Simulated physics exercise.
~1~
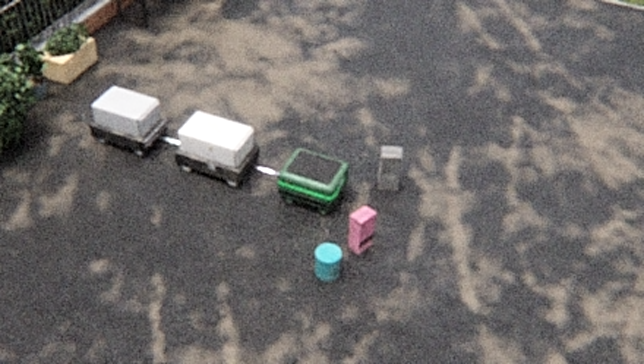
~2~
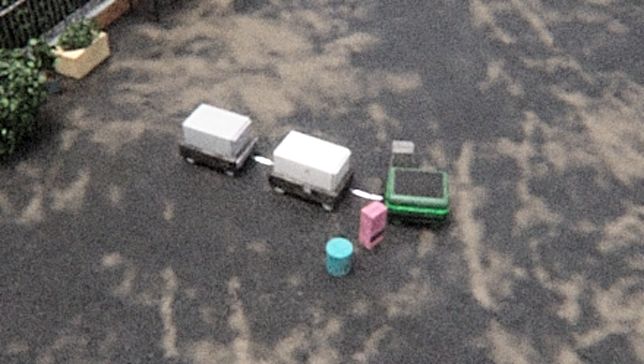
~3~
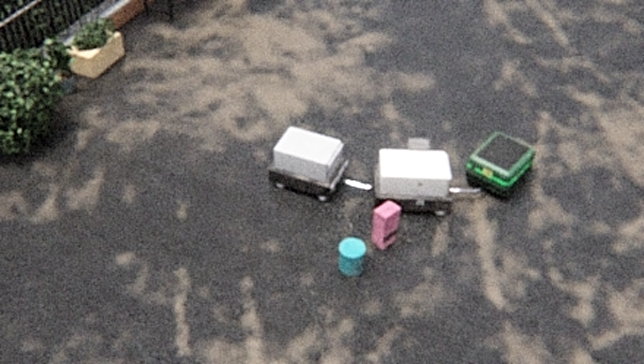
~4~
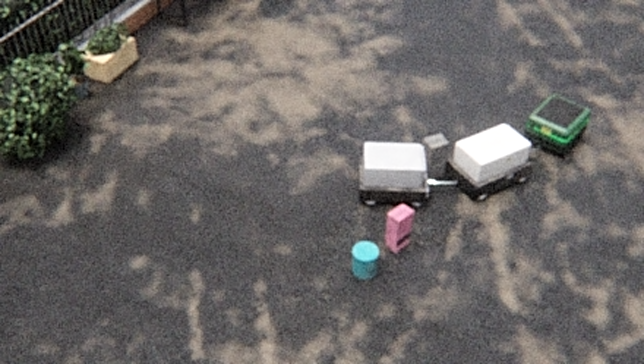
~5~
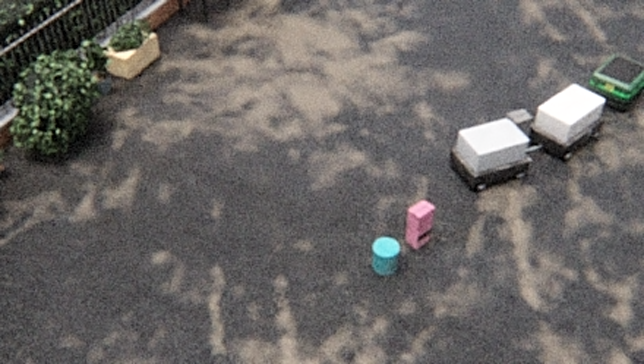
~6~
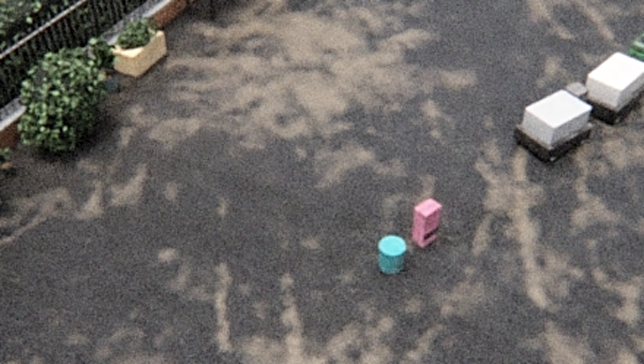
A small green tug tows two white-topped carts across a dark floor mottled with tan patches, seen from above at an angle, with a leafy bush, a planter and a railing at upper left. A grey box, a pink box and a turquoise pail stand near the middle. The train rolls right, passing behind the pink box, then the tug bends away toward the upper right. The carts follow, and the grey box is carried along beside them, still upright. At the end the train is leaving at the upper right with the grey box, while the pink box and pail remain in place.
